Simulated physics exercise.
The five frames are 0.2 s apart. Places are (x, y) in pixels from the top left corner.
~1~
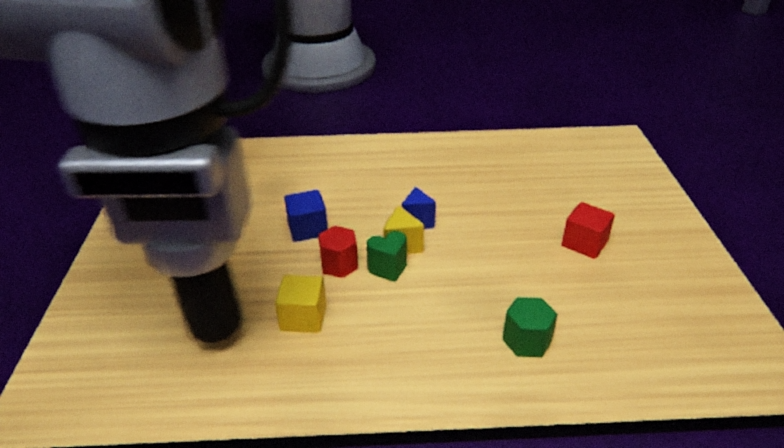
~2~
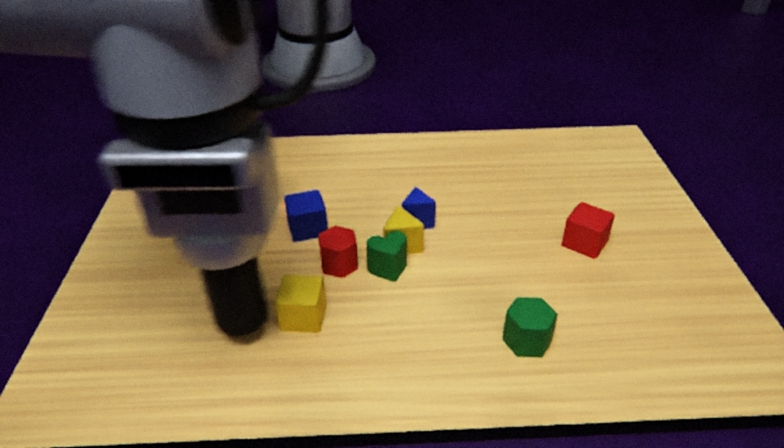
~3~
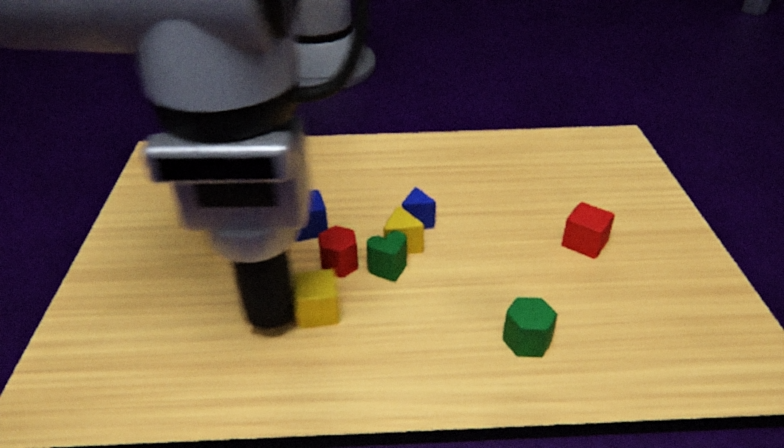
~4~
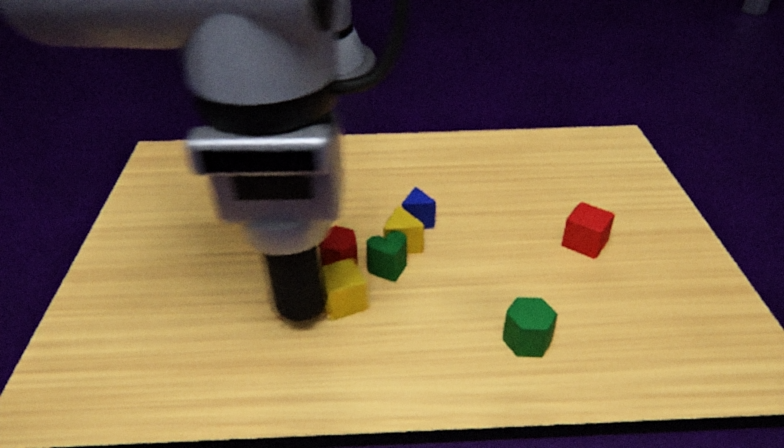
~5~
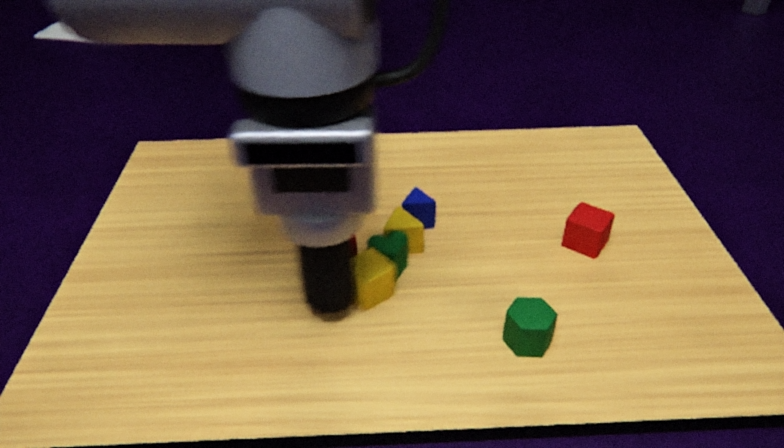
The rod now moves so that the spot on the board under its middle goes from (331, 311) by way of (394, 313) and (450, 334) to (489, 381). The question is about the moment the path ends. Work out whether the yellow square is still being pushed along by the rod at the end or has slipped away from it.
Looking at the end of the path, the yellow square has slipped free of the rod.
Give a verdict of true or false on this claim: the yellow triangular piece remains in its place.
That claim is false.
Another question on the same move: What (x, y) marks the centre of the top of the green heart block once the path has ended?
In the picture, it is at (411, 231).
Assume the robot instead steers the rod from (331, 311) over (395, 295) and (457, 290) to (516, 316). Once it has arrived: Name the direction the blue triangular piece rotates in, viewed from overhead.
Watching from overhead, you'd notice the blue triangular piece rotating clockwise.
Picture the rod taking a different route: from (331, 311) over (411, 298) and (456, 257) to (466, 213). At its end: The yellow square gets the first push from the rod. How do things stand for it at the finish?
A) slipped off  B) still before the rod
My answer is option B.
The first path, step by step. One third of the way, rod at (396, 300); yellow square at (419, 254), turned 50° anticlockwise; green heart block at (410, 231), turned 30° anticlockwise; yellow triangular piece at (404, 212), turned 20° anticlockwise.
Two thirds of the way, rod at (453, 322); yellow square at (428, 254), turned 70° anticlockwise; green heart block at (411, 231), turned 35° anticlockwise; yellow triangular piece at (404, 212), turned 20° anticlockwise.
At the end, rod at (491, 367); yellow square at (428, 254), turned 70° anticlockwise; green heart block at (411, 231), turned 35° anticlockwise; yellow triangular piece at (404, 212), turned 20° anticlockwise; green hexagonal block unmoved.
